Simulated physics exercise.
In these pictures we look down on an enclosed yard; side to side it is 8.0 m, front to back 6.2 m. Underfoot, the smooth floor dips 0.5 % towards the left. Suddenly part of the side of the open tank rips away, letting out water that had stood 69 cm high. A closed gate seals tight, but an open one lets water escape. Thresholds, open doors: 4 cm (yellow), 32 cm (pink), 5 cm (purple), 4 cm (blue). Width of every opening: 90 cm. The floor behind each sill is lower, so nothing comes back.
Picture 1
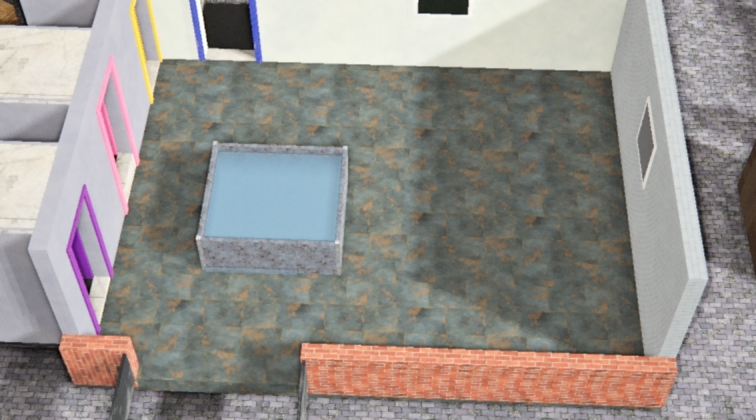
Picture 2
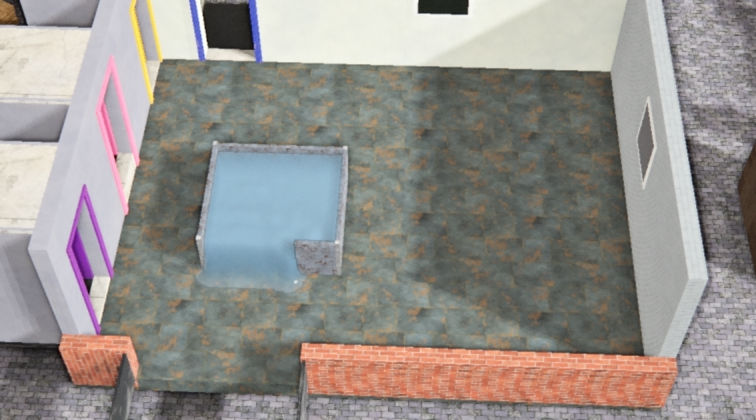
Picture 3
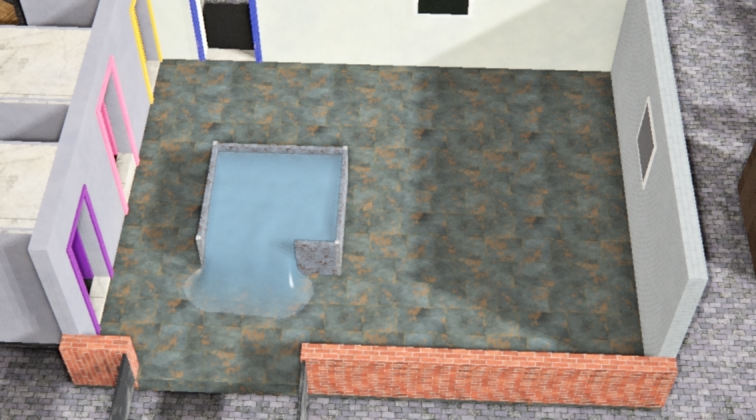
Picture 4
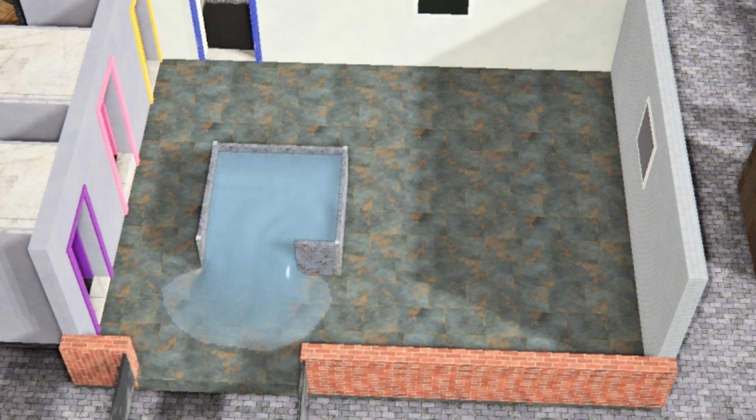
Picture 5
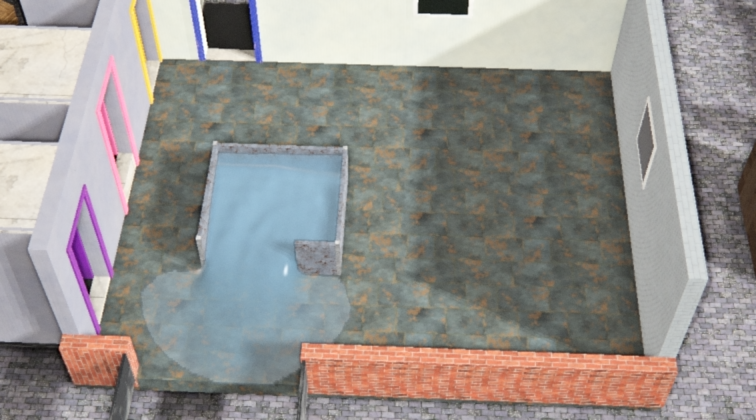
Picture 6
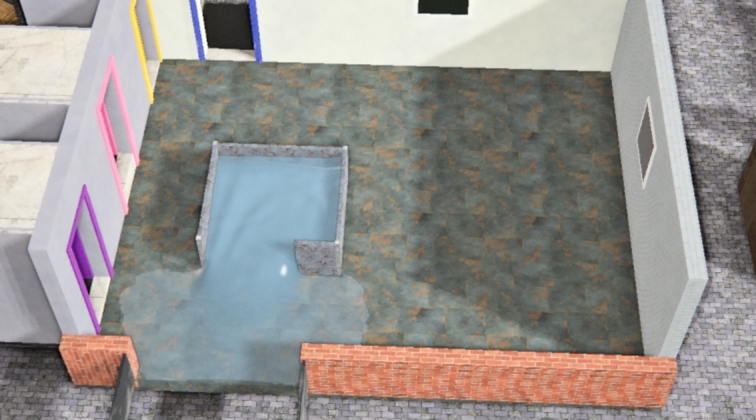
In this clip, a still, open stone tank of water stands in a walled yard until part of its near side gives way, and water pours out, spreading across the mottled floor into the gap in the brick wall.
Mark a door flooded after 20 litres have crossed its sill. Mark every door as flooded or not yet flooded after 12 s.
After that time, yellow door: Not yet flooded; pink door: Not yet flooded; purple door: Flooded; blue door: Not yet flooded.
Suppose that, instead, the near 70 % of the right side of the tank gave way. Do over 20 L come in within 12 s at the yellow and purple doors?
Result against the limit at yellow: Limit broken; result at purple: Limit held.
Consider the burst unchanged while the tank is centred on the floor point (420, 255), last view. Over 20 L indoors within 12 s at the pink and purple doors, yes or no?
Pink gets no more than that, purple gets more than that.
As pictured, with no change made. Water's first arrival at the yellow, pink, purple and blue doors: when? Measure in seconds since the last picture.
Yellow 4.5 s, pink 2.4 s, purple 0.2 s, blue 5.5 s.
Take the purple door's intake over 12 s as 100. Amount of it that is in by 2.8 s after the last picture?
Some 60 per cent by then.
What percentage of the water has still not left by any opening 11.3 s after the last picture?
Share still there: About 24 %.
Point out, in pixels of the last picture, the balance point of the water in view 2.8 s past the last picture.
I'd put it close to (265, 263).
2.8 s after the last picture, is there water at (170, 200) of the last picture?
By then the spot is drenched.
Then, 0.7 s after the last picture water covers 15 % of the floor and is deepest (34 cm) near (242, 274); yellow door not reached, pink door not reached, purple door 5 cm at the sill, 0 L in, blue door not reached.
Then, 1.5 s after the last picture water covers 15 % of the floor and is deepest (26 cm) near (131, 353); yellow door not reached, pink door not reached, purple door 11 cm at the sill, 6 L in, blue door not reached.
Then, 2.8 s after the last picture water covers 30 % of the floor and is deepest (16 cm) near (230, 274); yellow door not reached, pink door 2 cm at the sill, 0 L in, purple door 8 cm at the sill, 22 L in, blue door not reached.
Then, 6.3 s after the last picture water covers 30 % of the floor and is deepest (7 cm) near (92, 362); yellow door 3 cm at the sill, 0 L in, pink door 2 cm at the sill, 0 L in, purple door 5 cm at the sill, 35 L in, blue door 3 cm at the sill, 0 L in.
Then, 11.3 s after the last picture water covers 30 % of the floor and is deepest (4 cm) near (92, 362); yellow door 4 cm at the sill, 0 L in, pink door 2 cm at the sill, 0 L in, purple door 3 cm at the sill, 36 L in, blue door 3 cm at the sill, 0 L in.
